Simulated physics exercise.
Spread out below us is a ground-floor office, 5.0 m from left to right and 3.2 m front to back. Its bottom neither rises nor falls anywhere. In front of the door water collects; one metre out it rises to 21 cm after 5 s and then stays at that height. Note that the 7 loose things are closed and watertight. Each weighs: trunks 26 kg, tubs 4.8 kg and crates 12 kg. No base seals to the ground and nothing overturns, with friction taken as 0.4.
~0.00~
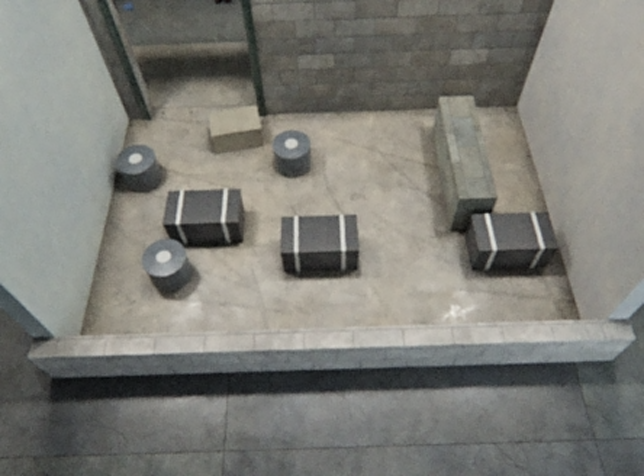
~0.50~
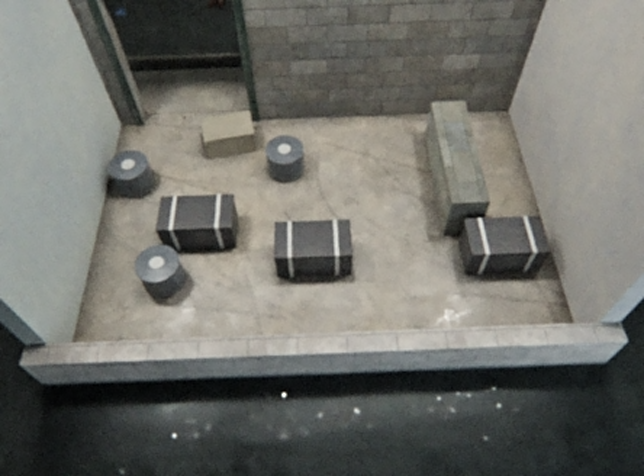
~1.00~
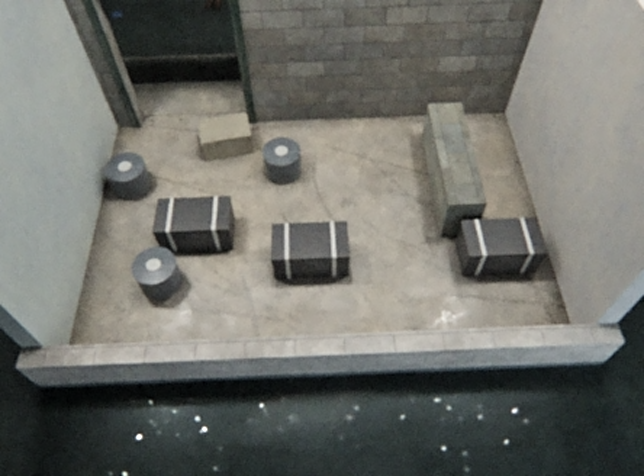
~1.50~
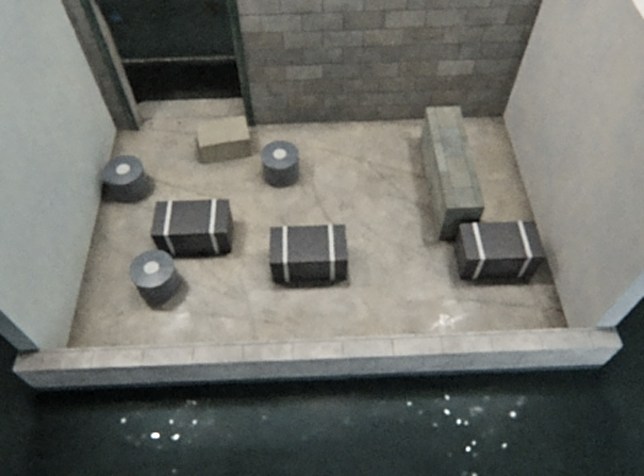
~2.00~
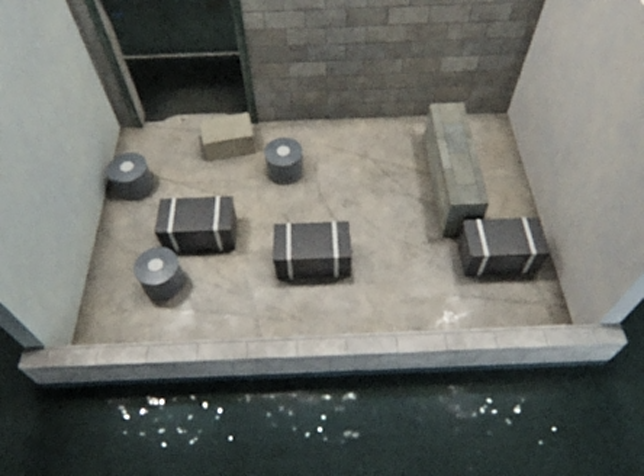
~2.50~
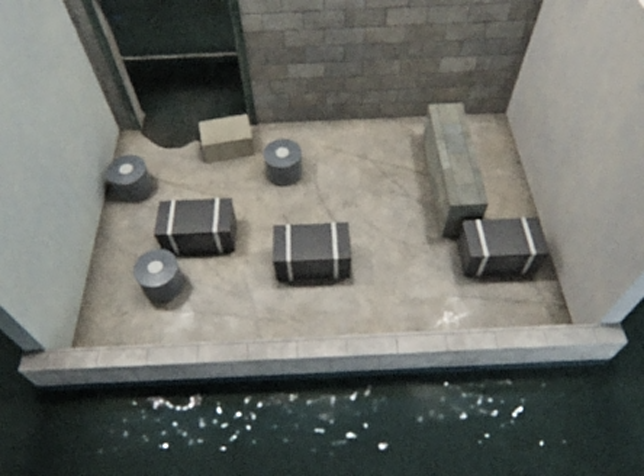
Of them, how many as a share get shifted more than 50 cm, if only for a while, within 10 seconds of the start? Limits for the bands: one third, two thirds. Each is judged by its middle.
It reaches the top third.
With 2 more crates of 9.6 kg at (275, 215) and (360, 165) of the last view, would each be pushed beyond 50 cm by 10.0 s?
First one goes beyond it, second one stays within it.
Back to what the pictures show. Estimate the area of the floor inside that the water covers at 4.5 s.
My estimate is roughly 4.0 m2.
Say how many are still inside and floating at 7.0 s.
Answer: 3.
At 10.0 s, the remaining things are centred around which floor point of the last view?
I'd say about (410, 253) in the last view.
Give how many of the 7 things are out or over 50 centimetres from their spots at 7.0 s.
Answer: 5.
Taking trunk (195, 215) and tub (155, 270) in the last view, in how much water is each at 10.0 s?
Depth approx. 10 cm / 8 cm.
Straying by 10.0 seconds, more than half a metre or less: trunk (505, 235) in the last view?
Within.
After 3.5 s 0 of 7 are over 50 cm from their spots; 0 afloat.
After 4.5 s 1 of 7 are over 50 cm from their spots; 0 afloat.
After 7.0 s 5 of 7 are over 50 cm from their spots; 3 afloat.
After 10.0 s 6 of 7 are over 50 cm from their spots, and 6 have been at some point; 6 afloat.
